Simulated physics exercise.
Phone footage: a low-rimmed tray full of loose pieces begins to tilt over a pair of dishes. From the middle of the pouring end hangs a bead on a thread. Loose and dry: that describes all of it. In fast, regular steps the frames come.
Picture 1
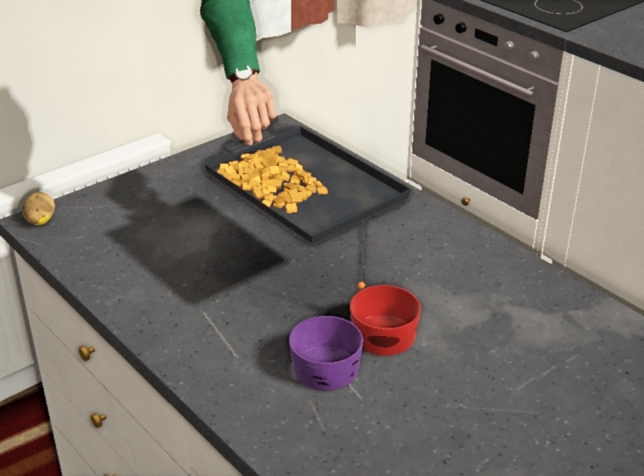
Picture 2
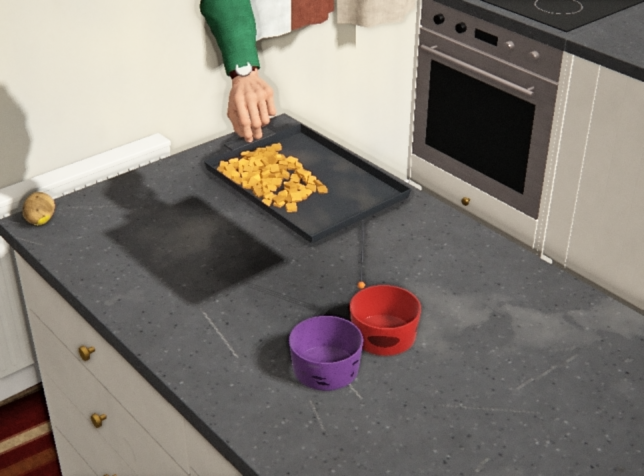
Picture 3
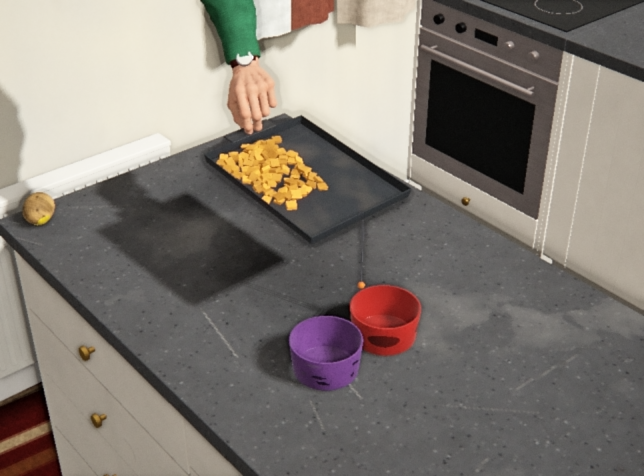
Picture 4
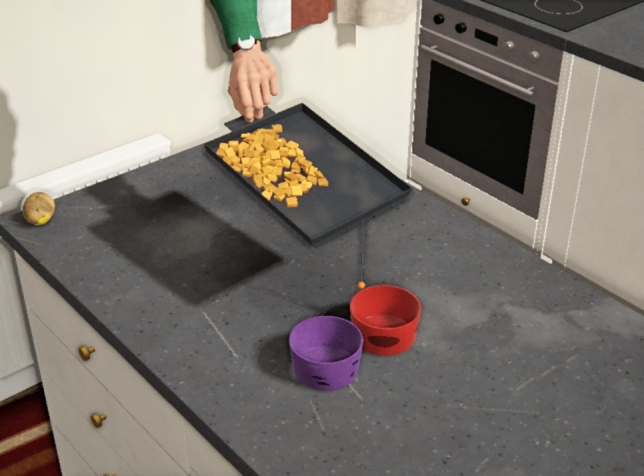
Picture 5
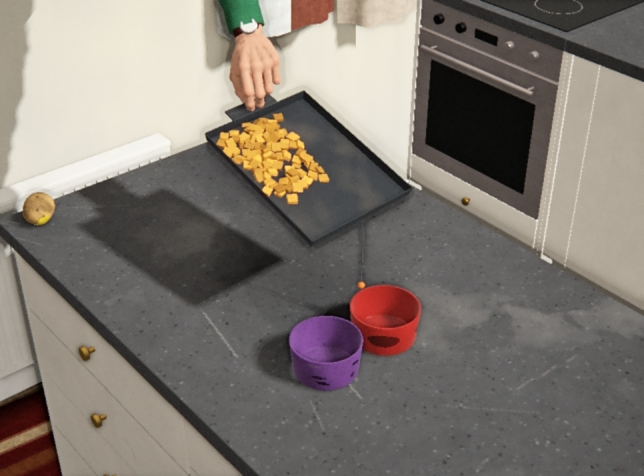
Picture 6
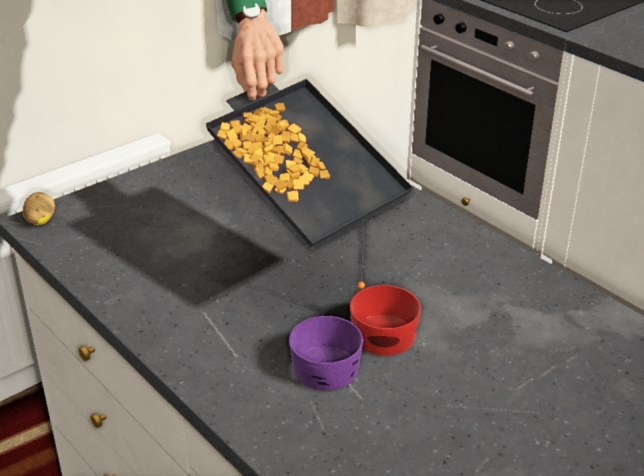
On a dark kitchen counter, a hand in a green sleeve gripped the far end of a tray of small orange pieces and gradually raised it, tilting the tray toward a purple and a red bowl.
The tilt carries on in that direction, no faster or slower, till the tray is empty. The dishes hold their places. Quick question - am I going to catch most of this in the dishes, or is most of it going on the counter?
Pretty clear the dishes gather most of what falls.
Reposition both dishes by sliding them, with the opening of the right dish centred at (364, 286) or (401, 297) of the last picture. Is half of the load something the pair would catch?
The first time it's lower than half, the second time higher than half.
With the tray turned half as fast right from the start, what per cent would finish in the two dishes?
About 80 per cent.
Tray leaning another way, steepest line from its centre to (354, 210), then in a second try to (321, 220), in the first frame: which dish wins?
Result of try 1 is the right side, of try 2 the left side.
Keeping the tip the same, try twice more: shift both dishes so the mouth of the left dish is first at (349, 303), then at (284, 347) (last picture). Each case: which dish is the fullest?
The first try: The left-side dish. The second: The right-side dish.
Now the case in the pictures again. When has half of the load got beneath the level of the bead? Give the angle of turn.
Close to 80 degrees, I reckon.
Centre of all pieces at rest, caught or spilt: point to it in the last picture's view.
I'd say the middle ends up at about (341, 362).
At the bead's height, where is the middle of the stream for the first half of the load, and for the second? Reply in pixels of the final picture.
At (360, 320) for the first part, then at (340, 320) for the others.
Soon, tray tipped steeply; most on the tray; a small part in the air.
A while on, tray tipped past a quarter turn; a small part on the tray; about a third in the left dish; a small part in the right dish; about a quarter outside both; a small part in the air.
Towards the end, tray tipped past a quarter turn; about half in the left dish; about a quarter in the right dish; about a third outside both.
Finally, tray tipped past a quarter turn; about half in the left dish; about a quarter in the right dish; about a third outside both.
